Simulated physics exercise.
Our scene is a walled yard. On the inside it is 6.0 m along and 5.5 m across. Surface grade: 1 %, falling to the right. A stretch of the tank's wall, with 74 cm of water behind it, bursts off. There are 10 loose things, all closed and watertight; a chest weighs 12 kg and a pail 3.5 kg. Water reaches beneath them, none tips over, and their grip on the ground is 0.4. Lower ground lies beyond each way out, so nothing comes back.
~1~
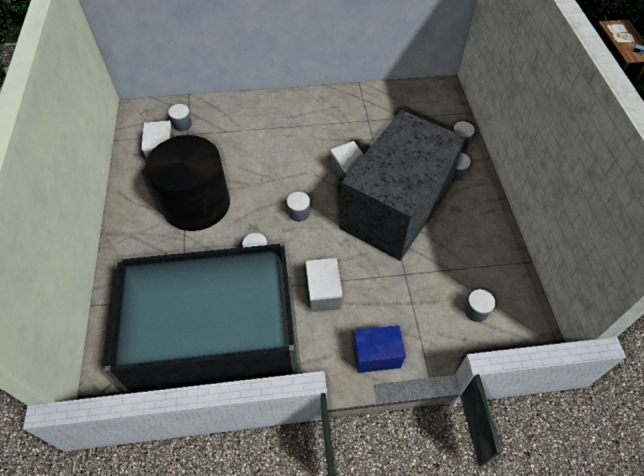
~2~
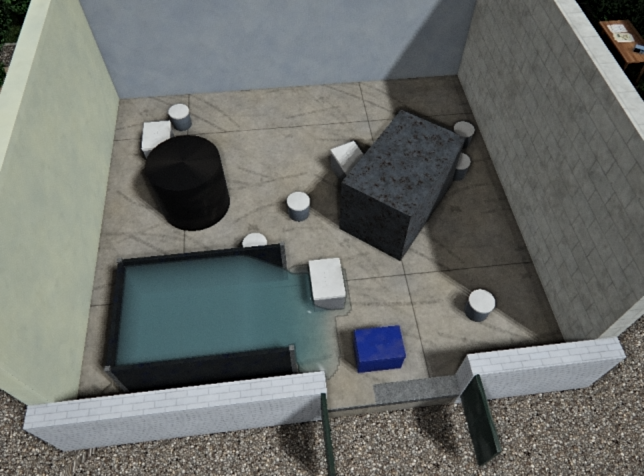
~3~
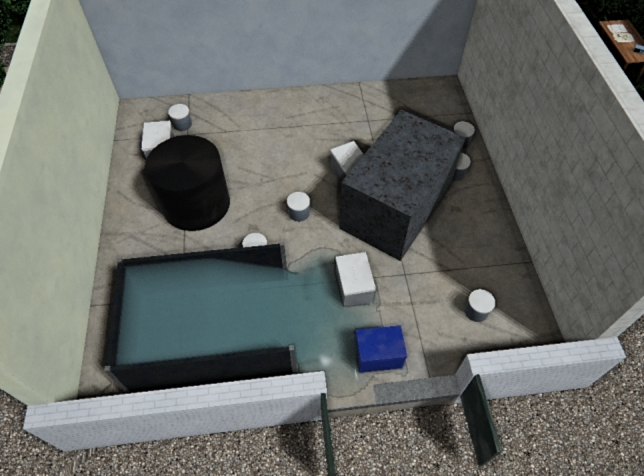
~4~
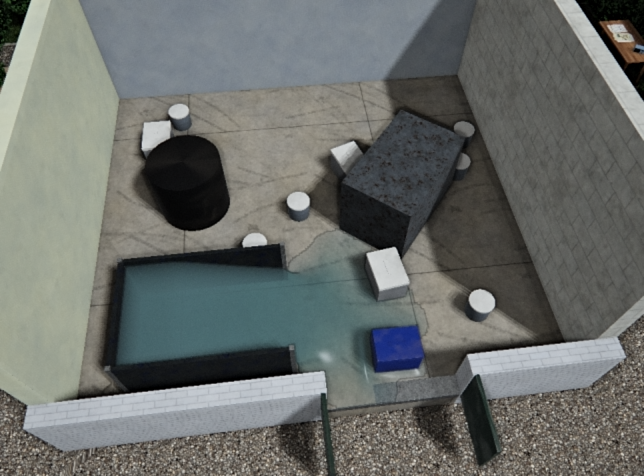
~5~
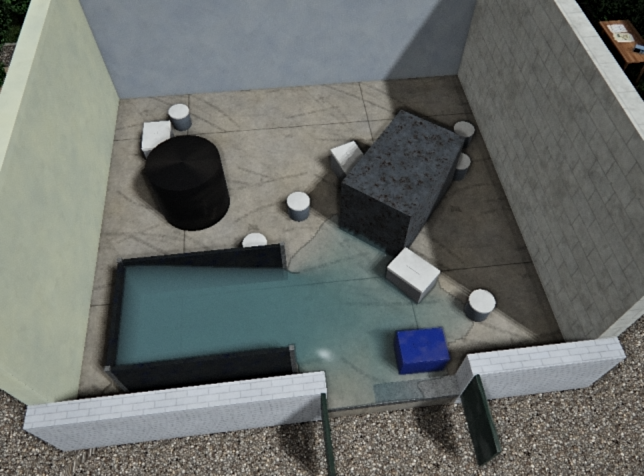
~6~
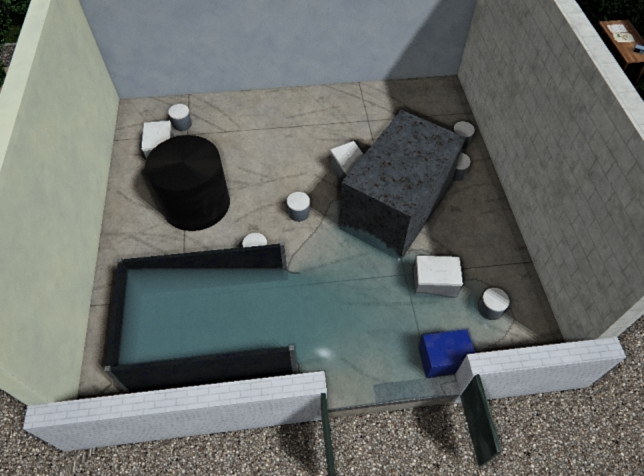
Water bursts from a tank and spreads across the yard, pushing white and blue boxes right.
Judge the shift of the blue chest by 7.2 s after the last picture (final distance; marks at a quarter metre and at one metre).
My guess: The blue chest ends up over a metre off.
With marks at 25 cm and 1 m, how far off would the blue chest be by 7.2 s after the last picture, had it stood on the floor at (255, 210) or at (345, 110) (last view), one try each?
At the first spot it keeps its position; at the second it winds up far off.
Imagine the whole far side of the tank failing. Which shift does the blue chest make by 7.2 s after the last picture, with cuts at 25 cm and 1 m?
Under that change, the blue chest budges a short distance.
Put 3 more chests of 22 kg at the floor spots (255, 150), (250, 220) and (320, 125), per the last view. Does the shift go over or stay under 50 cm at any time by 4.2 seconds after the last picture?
In turn: Less, under, under.
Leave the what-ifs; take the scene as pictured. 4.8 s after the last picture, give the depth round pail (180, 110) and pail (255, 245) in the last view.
Some 0 cm at the first, some 1 cm at the second.
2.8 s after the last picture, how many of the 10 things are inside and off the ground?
The number is 4.
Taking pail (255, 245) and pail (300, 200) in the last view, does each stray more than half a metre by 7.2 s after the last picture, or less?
In sequence - stayed below the line; crossed the line.
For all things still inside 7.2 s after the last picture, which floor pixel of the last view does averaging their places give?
They're centred close to (262, 168).
Then, 0.9 s after the last picture the blue chest is near (558, 323), 2.1 m from its start, afloat; 0 of 10 are out; 3 afloat.
Then, 2.8 s after the last picture the blue chest is near (525, 276), 2.0 m from its start, afloat; 0 of 10 are out; 4 afloat.
Then, 4.8 s after the last picture the blue chest is near (496, 208), 2.6 m from its start, afloat; 0 of 10 are out; 4 afloat.
Then, 7.2 s after the last picture the blue chest is near (470, 154), 3.4 m from its start, aground; 0 of 10 are out; 4 afloat.
